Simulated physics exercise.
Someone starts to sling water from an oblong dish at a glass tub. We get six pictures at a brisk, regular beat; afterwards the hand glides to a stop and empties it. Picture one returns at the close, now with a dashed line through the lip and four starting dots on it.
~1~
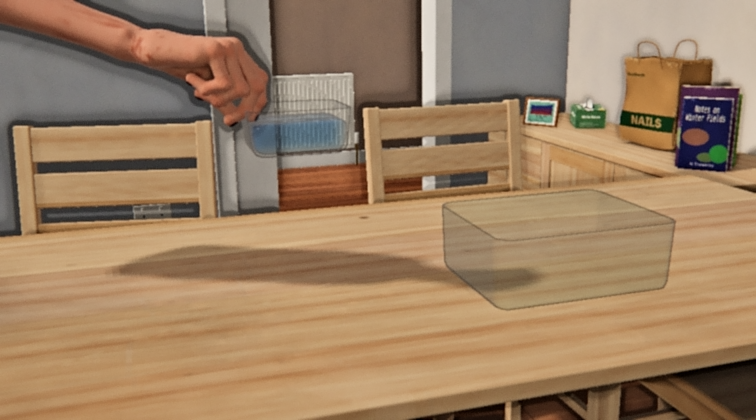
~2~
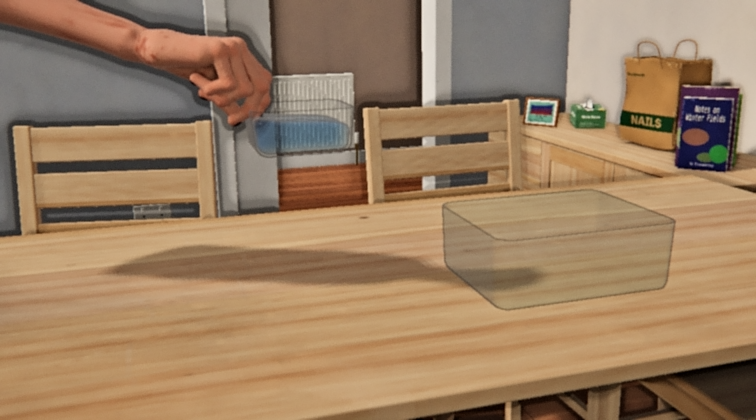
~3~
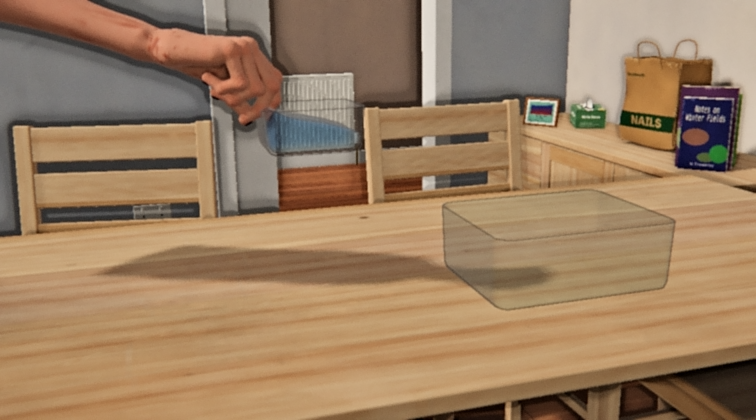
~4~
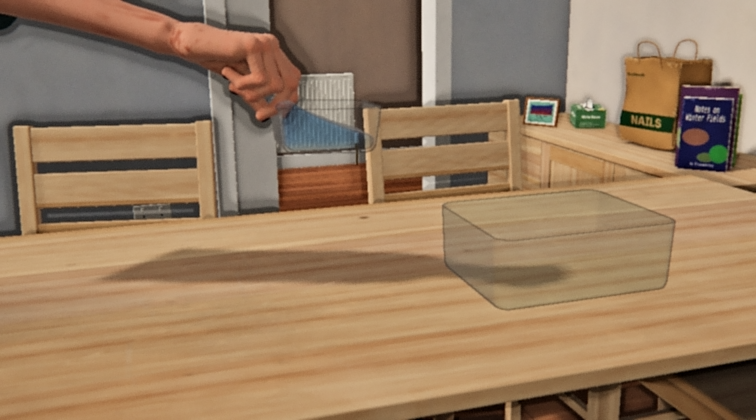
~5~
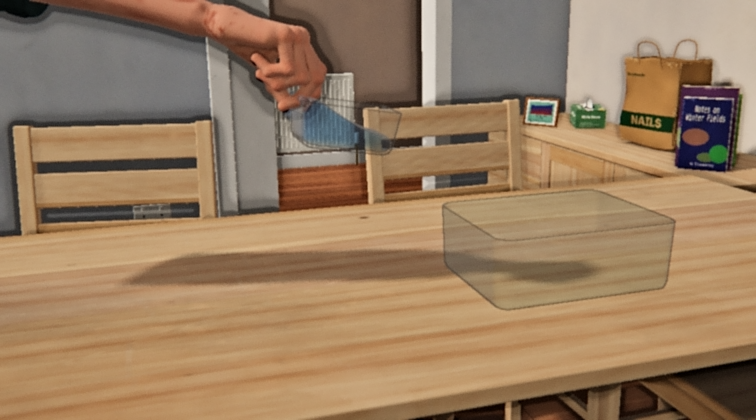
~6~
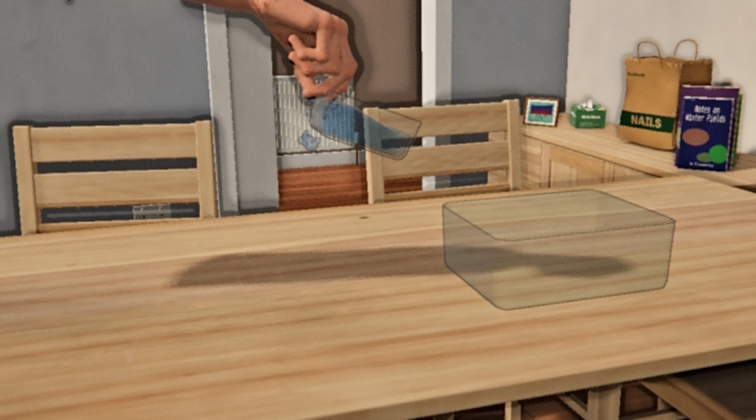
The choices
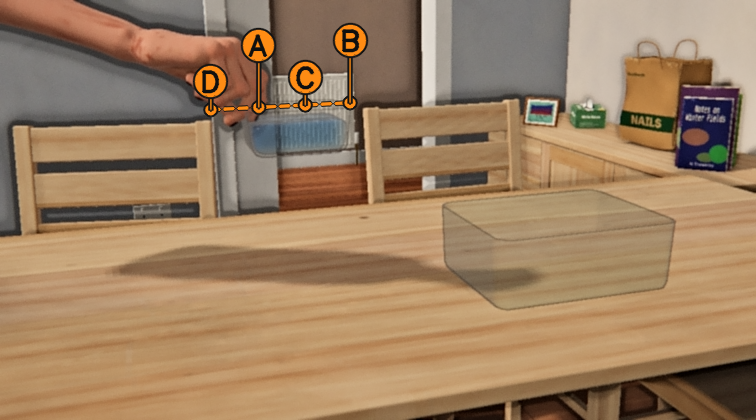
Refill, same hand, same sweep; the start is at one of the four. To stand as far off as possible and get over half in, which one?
Go for C.
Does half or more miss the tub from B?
No, not at all.
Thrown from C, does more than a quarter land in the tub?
Yes, clearly.
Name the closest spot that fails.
Spot A.
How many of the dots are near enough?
Two of them.
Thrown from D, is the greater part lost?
Yes, that goes wrong.
On the marked copy, A at (258, 107); B at (350, 102); C at (305, 105); D at (210, 109).
If A is chosen, about 29 % lands in the tub, 67 % falls short and 4 % goes beside or beyond.
If B is chosen, about 79 % lands in the tub, 13 % falls short and 8 % goes beside or beyond.
If C is chosen, about 63 % lands in the tub, 32 % falls short and 5 % goes beside or beyond.
If D is chosen, about 0 % lands in the tub, 98 % falls short.
